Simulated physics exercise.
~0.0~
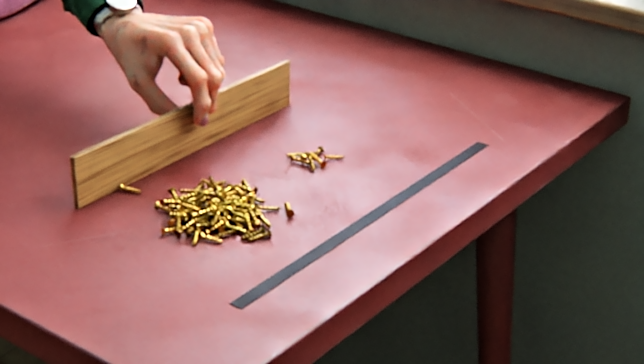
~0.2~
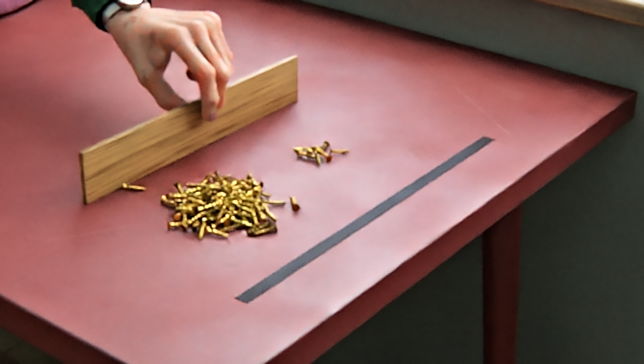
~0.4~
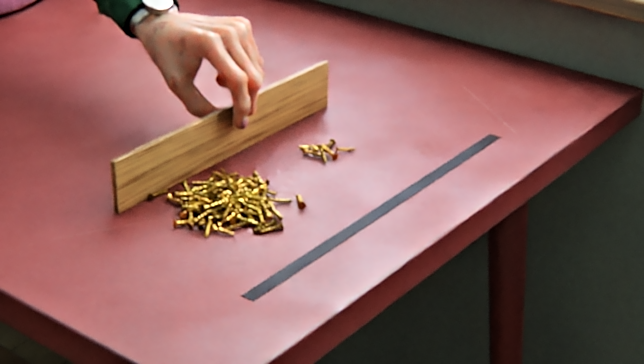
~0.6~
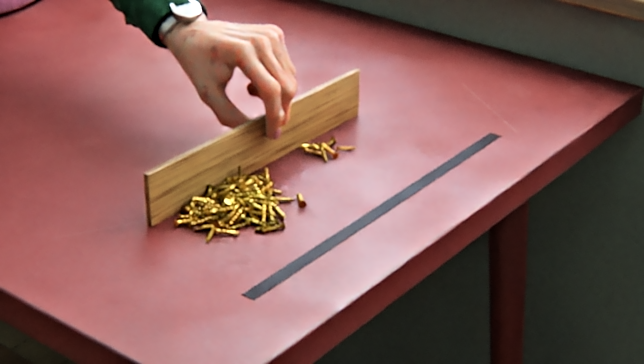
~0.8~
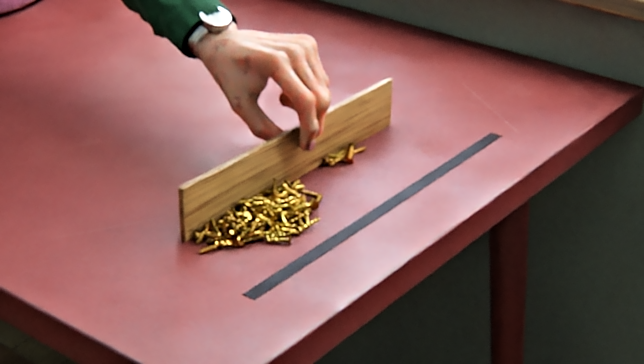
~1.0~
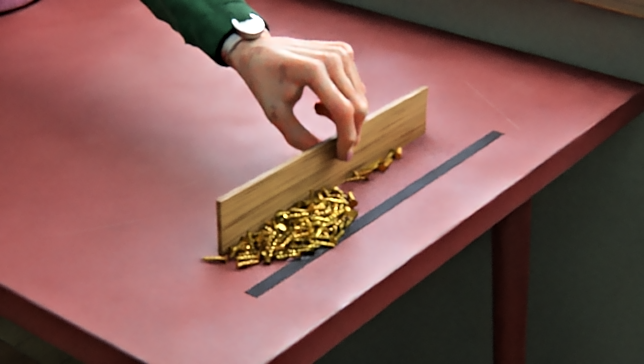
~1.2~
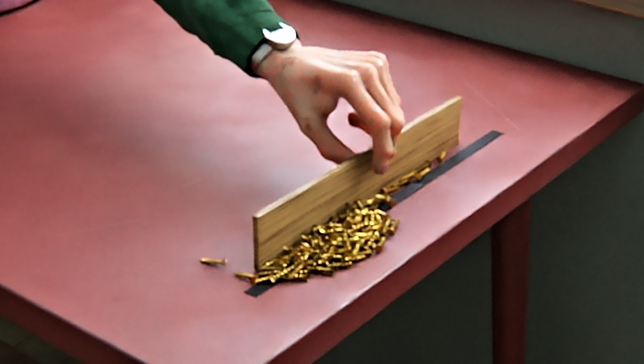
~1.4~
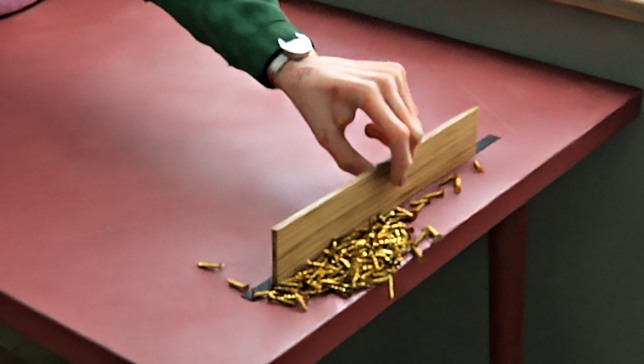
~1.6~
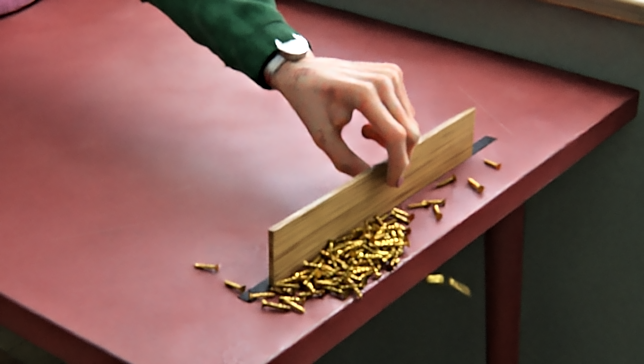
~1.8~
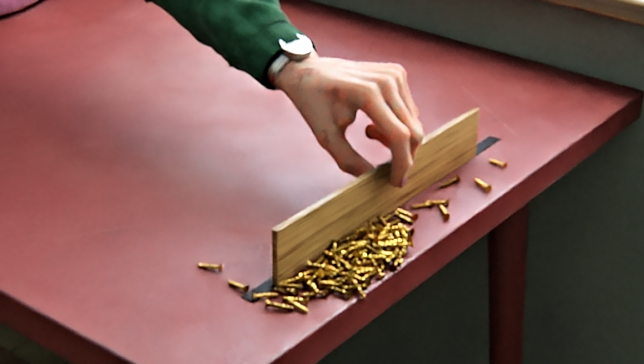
A hand sweeps brass screws to the black tape, and a few drop off the edge.
